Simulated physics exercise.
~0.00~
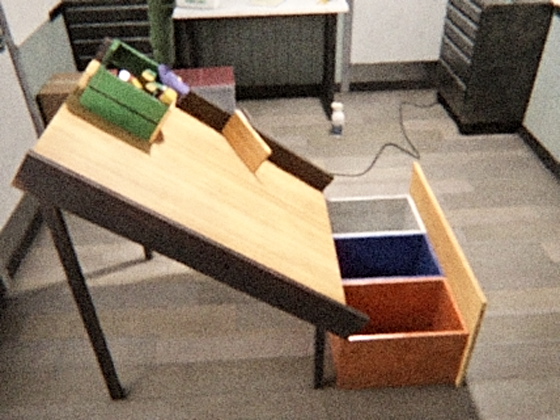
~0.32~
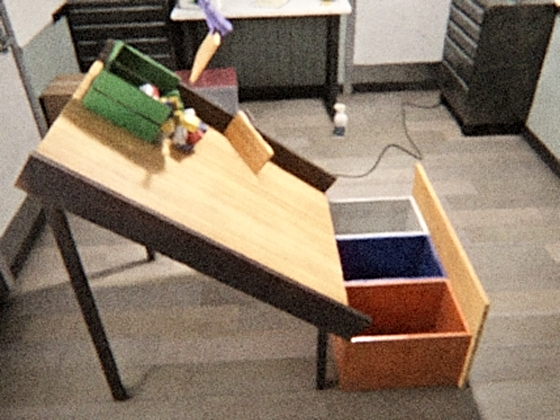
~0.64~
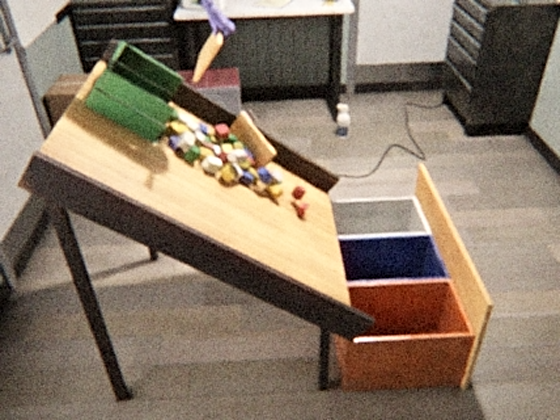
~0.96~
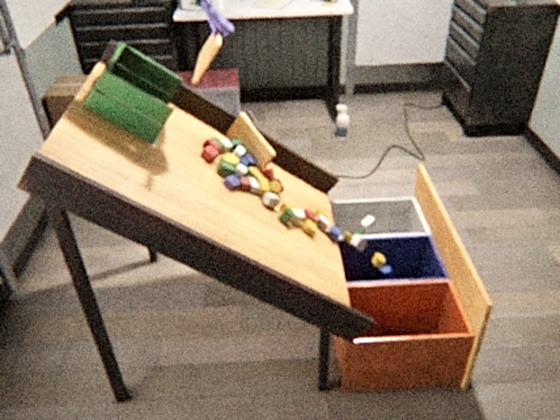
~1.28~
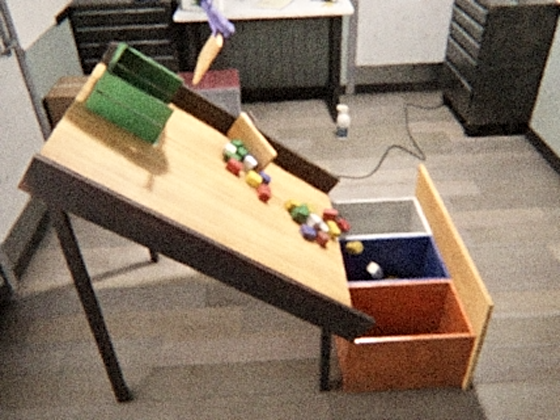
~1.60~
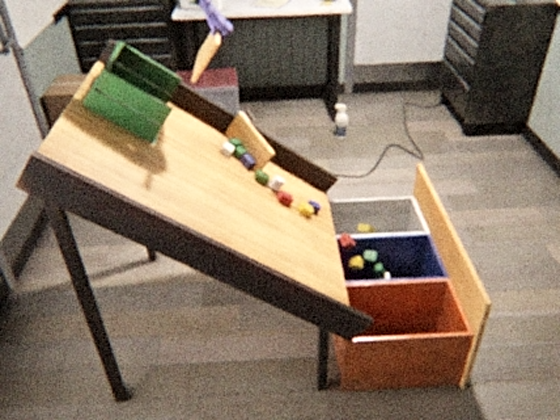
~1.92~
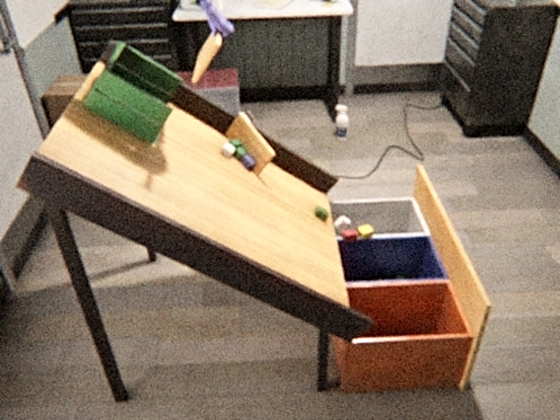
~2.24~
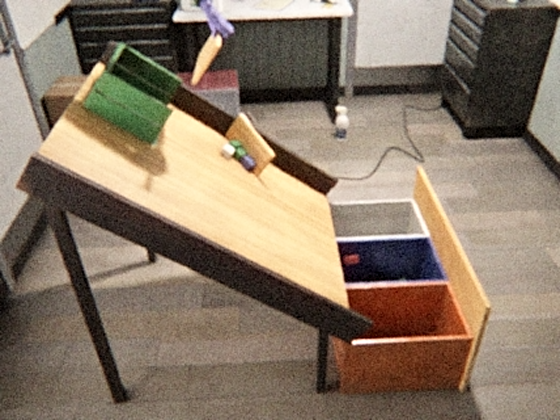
Sloping wooden table spilling colourful toy bricks from a green pen past an angled board into bins, a few staying behind.
